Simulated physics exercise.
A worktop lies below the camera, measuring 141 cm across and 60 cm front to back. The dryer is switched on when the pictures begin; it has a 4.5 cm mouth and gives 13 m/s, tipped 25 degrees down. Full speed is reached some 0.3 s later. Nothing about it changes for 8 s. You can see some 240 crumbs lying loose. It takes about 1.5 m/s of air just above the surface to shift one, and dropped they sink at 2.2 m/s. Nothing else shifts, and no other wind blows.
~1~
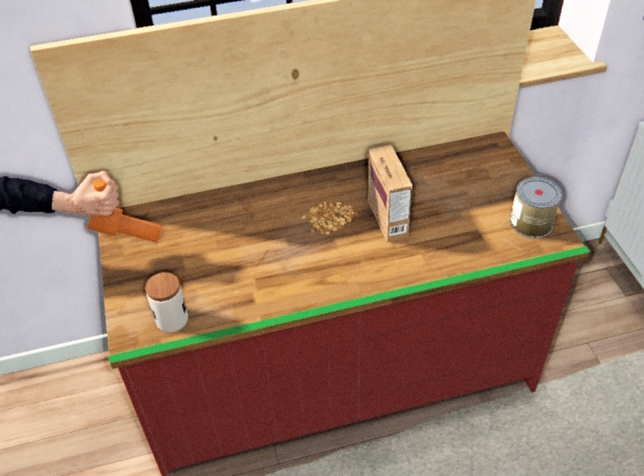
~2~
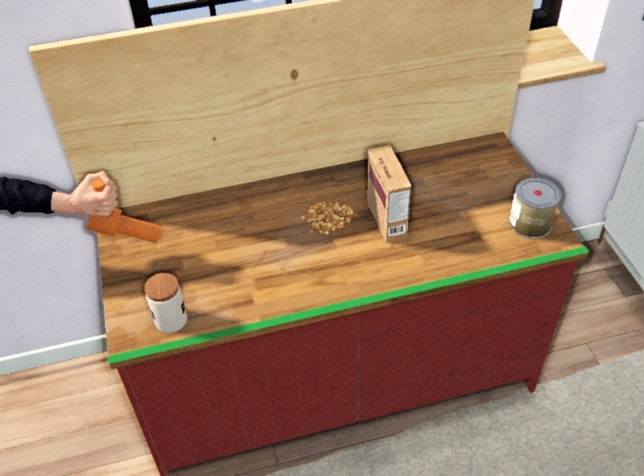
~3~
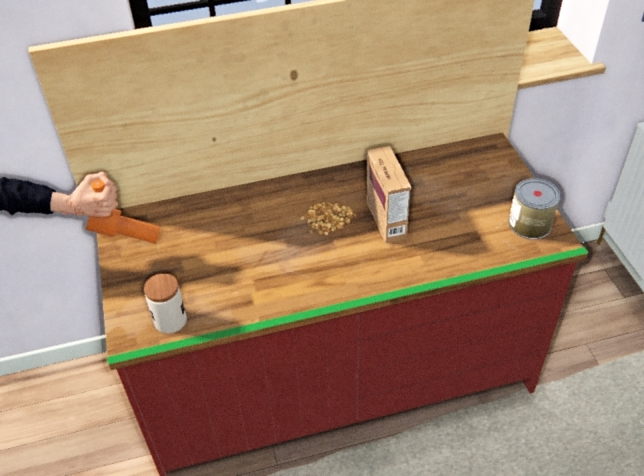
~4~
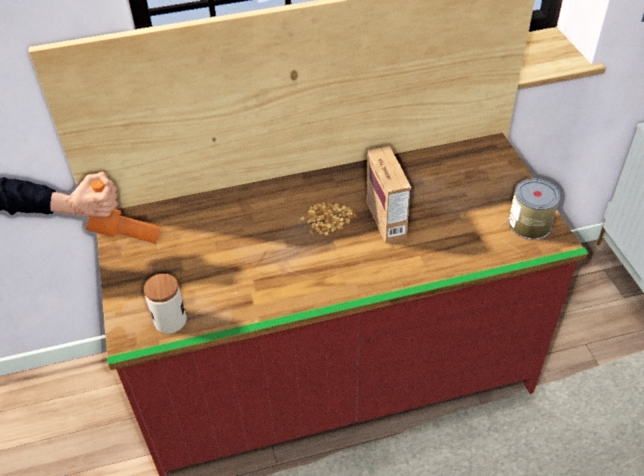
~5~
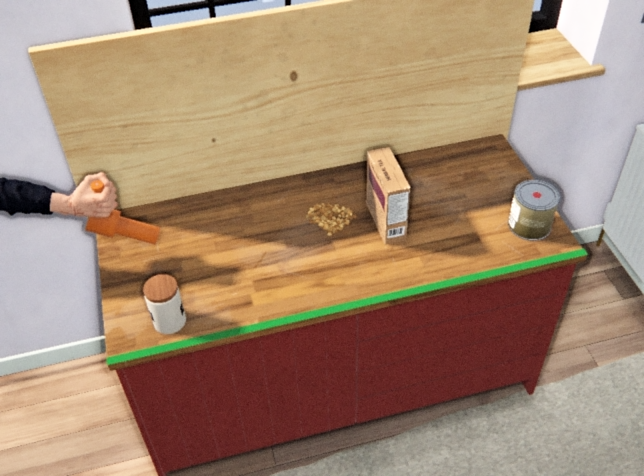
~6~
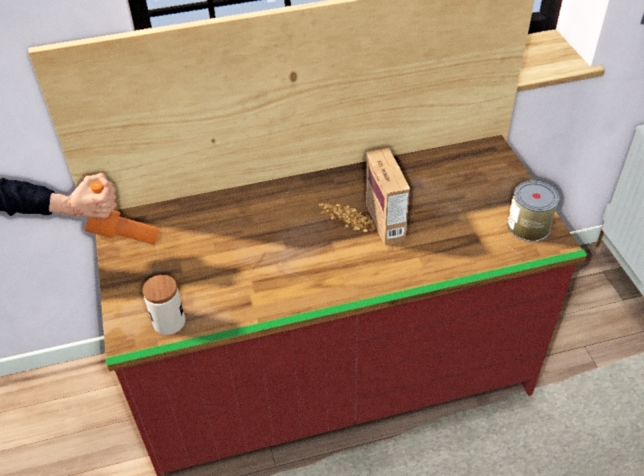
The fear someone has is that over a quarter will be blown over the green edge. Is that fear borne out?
I suspect that edge gives up a quarter at most.
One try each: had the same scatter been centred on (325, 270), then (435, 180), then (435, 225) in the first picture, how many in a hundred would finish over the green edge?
In turn about 100 %, 0 %, 0 %.
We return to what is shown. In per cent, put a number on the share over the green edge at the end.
Close to 4 percent.
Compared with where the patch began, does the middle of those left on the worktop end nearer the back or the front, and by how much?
Toward the rear, roughly 10 cm.
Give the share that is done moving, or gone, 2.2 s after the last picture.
My guess would be around 70 %.
Then, 1.2 s after the last picture, 64 % are on the move or not yet settled, 2 % are over the green edge; the middle of those still in play is near (441, 174).
Then, 2.2 s after the last picture, 31 % are on the move or not yet settled, 2 % are over the green edge; the middle of those still in play is near (449, 173).
Then, 4.1 s after the last picture, 18 % are on the move or not yet settled, 3 % are over the green edge; the middle of those still in play is near (449, 173).
Then, 7.7 s after the last picture, at the end, 4 % are over the green edge; the middle of those still in play is near (461, 163).
